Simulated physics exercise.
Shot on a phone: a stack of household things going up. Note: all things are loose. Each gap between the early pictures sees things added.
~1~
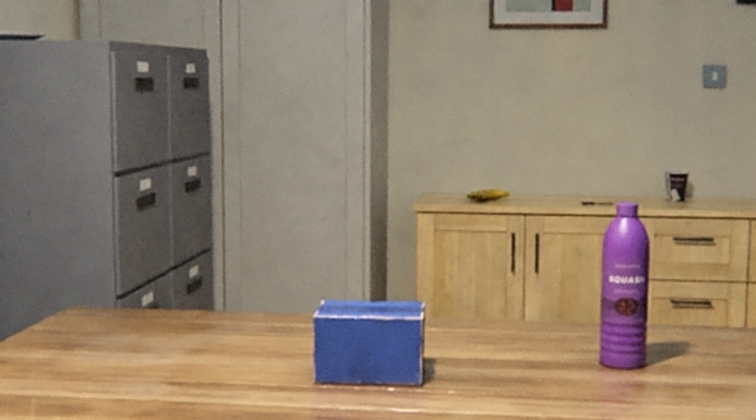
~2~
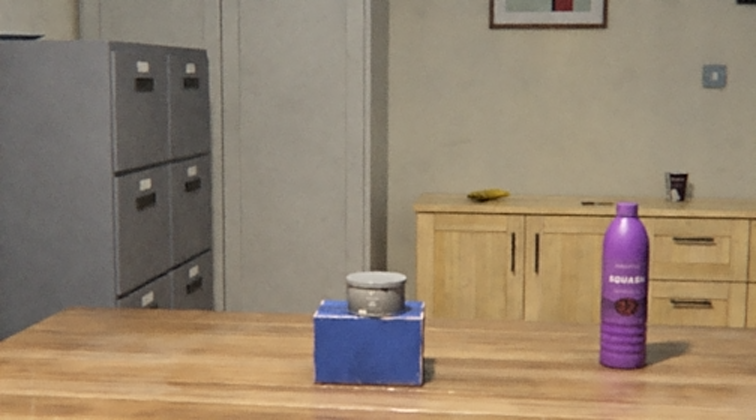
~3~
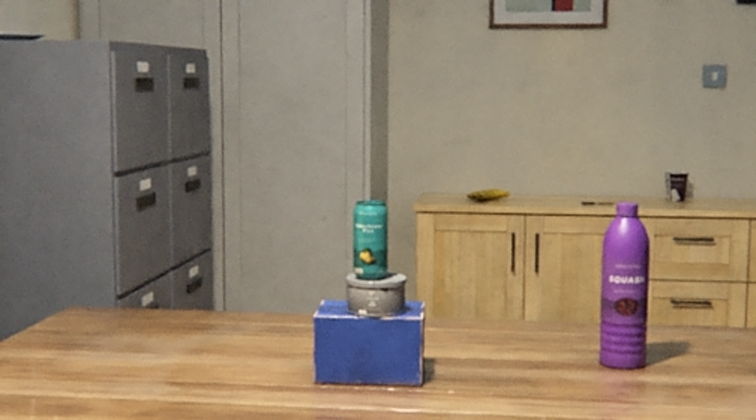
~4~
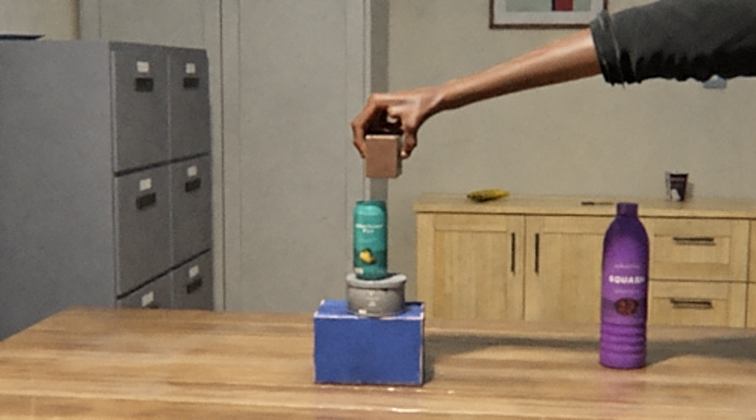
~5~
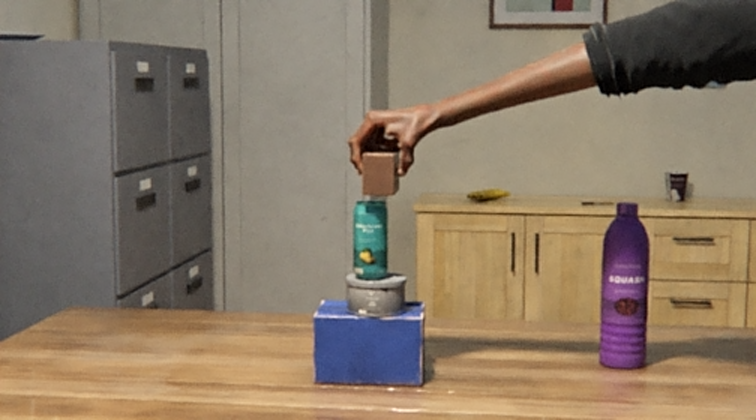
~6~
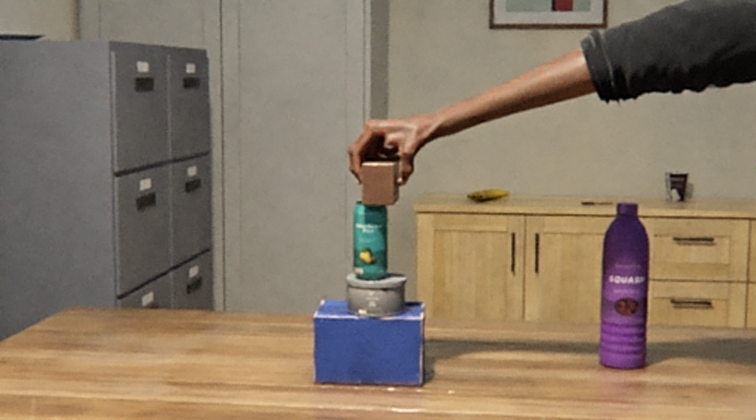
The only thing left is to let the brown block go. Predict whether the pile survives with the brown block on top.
I'd say it stays put.
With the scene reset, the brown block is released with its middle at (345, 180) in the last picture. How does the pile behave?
Topples.
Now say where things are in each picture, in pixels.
The last thing is not in view yet, in the first frame.
The last thing is not in view yet, in the second frame.
The last thing is not in view yet; grey tub (376, 294), in the third frame.
Still above its spot; brown block (384, 156); turquoise can (371, 240), in the fourth frame.
Still above its spot; brown block (381, 173); grey tub (376, 294), in the fifth frame.
In place under the hand; brown block (381, 182); turquoise can (371, 240), in the sixth frame.
Then, 0.60 s past the last view, nothing moves.
Then, 1.50 s past the last view, brown block resting near (382, 183).
Finally, all 5 still in place. Final places as the last picture's camera would see them, brown block near (382, 183). The pile holds.
